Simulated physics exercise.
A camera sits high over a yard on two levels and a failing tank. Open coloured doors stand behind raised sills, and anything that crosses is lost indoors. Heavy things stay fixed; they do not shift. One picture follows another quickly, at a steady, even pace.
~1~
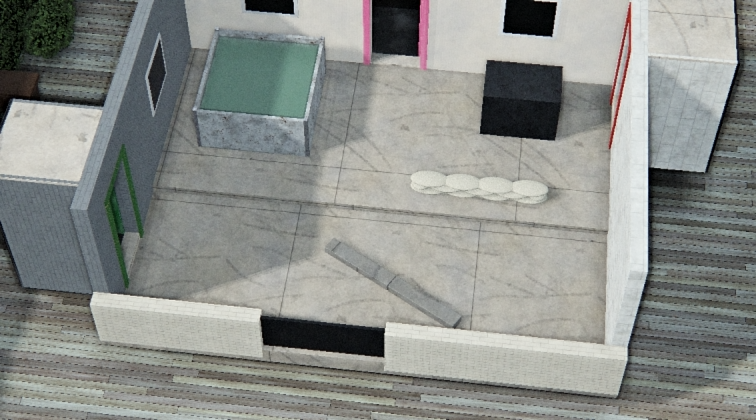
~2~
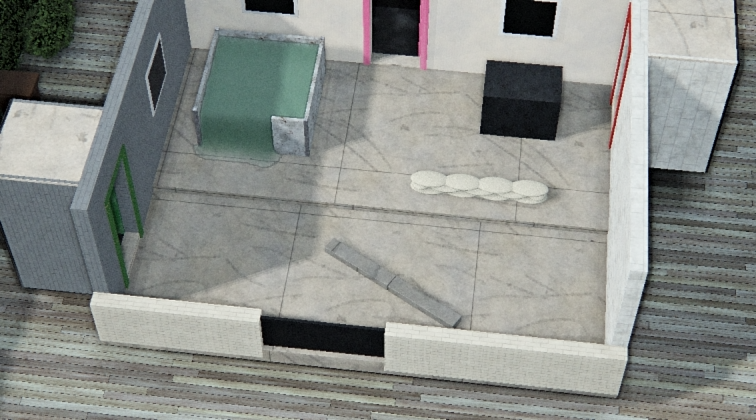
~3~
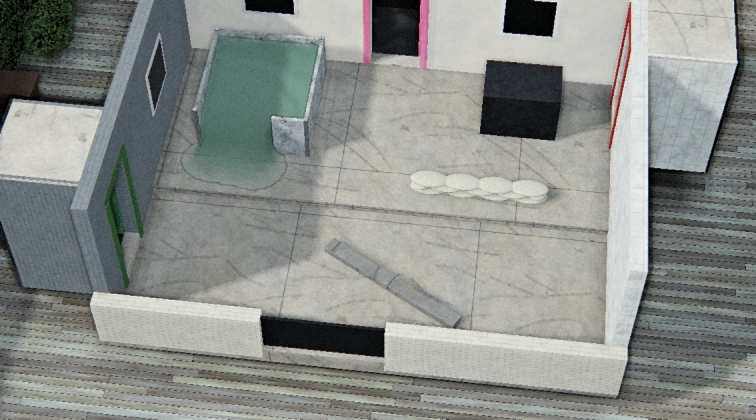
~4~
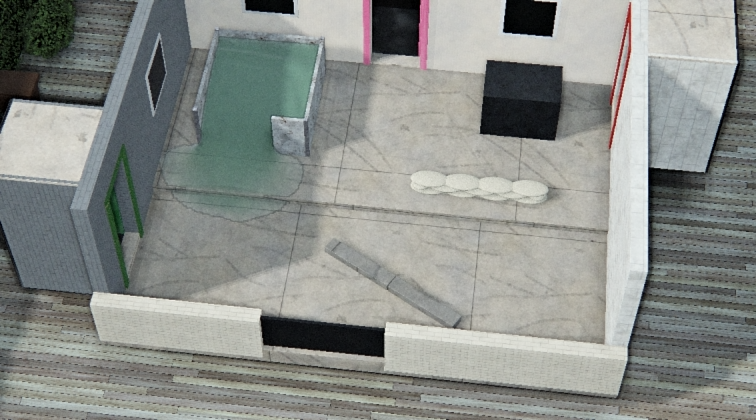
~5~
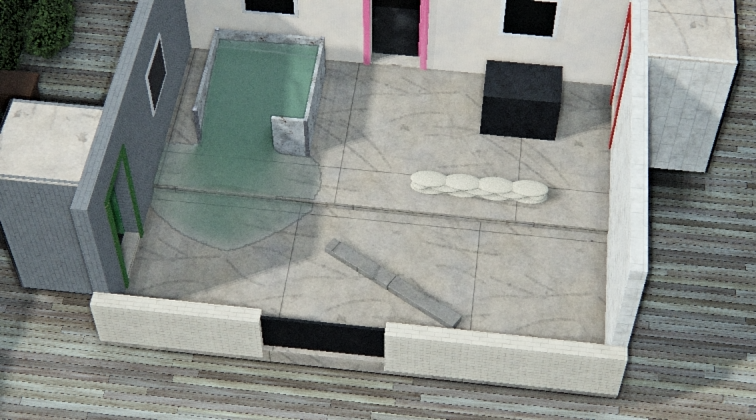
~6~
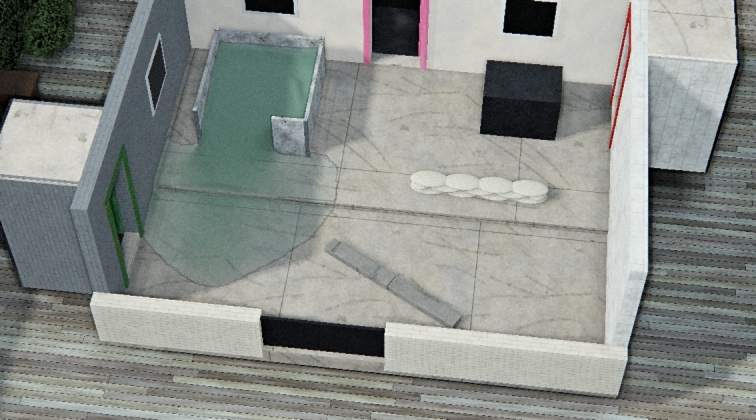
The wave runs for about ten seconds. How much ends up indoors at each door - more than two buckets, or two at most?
As I see it, the pink door gets two buckets or fewer, the red door gets two buckets or fewer, the green door gets over two buckets.
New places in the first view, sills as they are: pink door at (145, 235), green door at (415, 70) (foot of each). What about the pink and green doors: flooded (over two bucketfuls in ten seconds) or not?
In short: The pink one lets more in; the green one stays under.
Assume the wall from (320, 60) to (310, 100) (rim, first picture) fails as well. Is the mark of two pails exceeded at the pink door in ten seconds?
Note: Pink door crosses the line.
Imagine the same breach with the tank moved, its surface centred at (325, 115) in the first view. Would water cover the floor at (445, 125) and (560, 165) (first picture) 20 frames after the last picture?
I'd say still dry for the first and still dry for the second.
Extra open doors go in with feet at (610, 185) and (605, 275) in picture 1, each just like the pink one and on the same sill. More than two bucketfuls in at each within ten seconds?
The first door remains below the limit, while the second runs past the limit.
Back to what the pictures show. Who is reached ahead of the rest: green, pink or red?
I'd say the door marked green.
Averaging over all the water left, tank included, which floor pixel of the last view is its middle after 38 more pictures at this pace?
Roughly (345, 259) in the last picture.
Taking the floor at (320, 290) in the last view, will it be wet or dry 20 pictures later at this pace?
That spot will be soaked.
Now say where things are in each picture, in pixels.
The first frame shows still water in the tank at (260, 77).
In the second frame, water pours out at (237, 137) and has run to (275, 159).
In the third frame, water pours out at (237, 138) and has run to (266, 184).
In the fourth frame, the front is at (242, 218), out from the gap at (238, 139).
In the fifth frame, water pours out at (238, 139) and has run to (228, 247).
In the sixth frame, water pours out at (238, 139) and has run to (224, 280).
A moment on, water covers 25 % of the floor; the pink door not reached, the red door not reached, the green door wet at the sill, nothing in.
Next, water covers 30 % of the floor; the pink door not reached, the red door not reached, the green door under two buckets in.
Then, water covers 40 % of the floor; the pink door not reached, the red door not reached, the green door over two buckets in.
Later, water covers 60 % of the floor; the pink door not reached, the red door not reached, the green door over two buckets in.
In the end, water covers 55 % of the floor; the pink door not reached, the red door wet at the sill, nothing in, the green door over two buckets in.
